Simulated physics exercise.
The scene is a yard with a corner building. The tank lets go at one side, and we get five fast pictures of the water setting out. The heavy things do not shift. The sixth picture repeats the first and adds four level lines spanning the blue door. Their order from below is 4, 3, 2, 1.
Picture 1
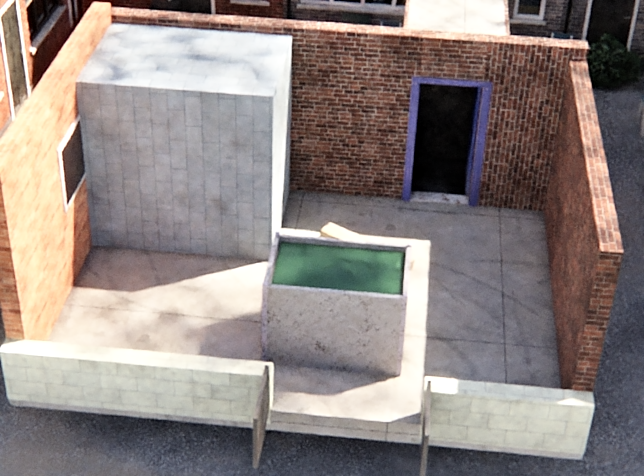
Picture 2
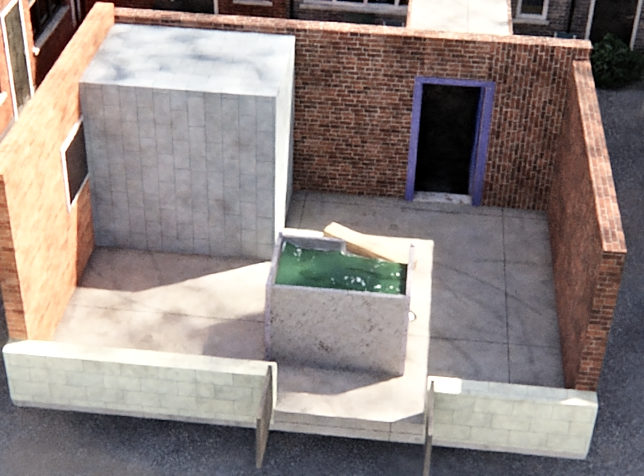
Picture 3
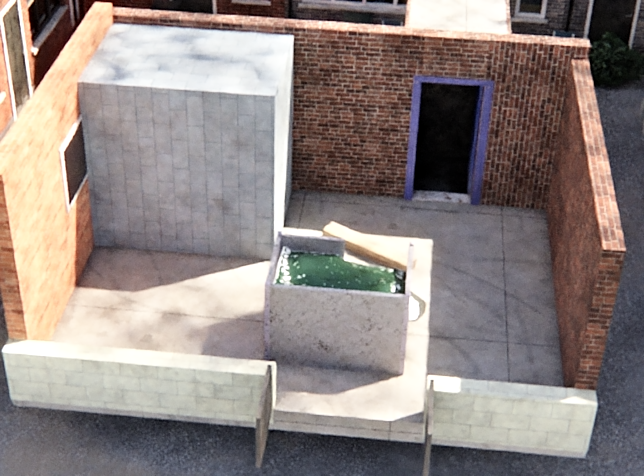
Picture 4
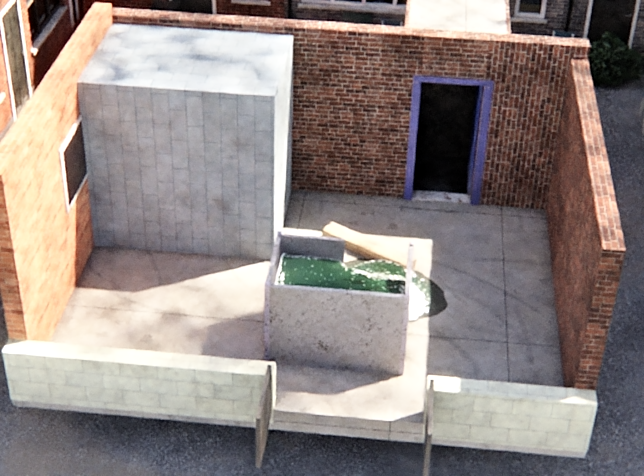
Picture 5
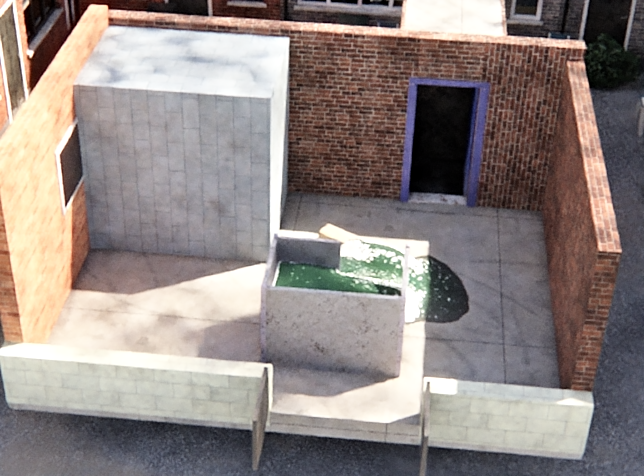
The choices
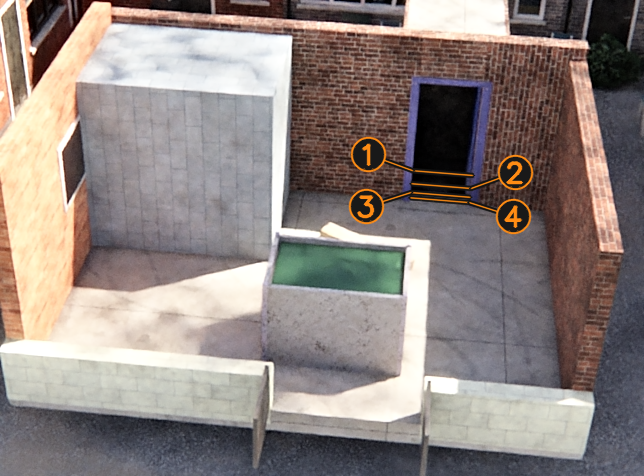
Green water in a raised tank drops and spreads rightward across the walled yard's floor.
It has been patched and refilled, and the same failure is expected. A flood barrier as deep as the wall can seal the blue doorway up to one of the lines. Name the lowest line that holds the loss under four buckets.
2 is the one.
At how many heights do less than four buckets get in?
Two.
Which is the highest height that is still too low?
It is 3.
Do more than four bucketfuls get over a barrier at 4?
Yes.
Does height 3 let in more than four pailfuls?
Yes, it does.
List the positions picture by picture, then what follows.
Water in the tank at rest, its middle at (339, 270); foot of the blue doorway at (439, 203); open gate at (349, 366).
Water covers 1 % of the ground, its front hidden from here.
Water covers 3 % of the ground, its front hidden from here.
Water covers 7 % of the ground, its front hidden from here.
Water covers 13 % of the ground and shows as far out as (458, 290).
On the marked copy, 1 at (442, 173); 2 at (441, 186); 3 at (440, 194); 4 at (439, 200); from the bottom up 4, 3, 2, 1.
With 1, nothing gets over.
With 2, a splash gets over, under a bucket.
With 3, about 10 bucketfuls get in.
With 4, dozens of bucketfuls pour in.
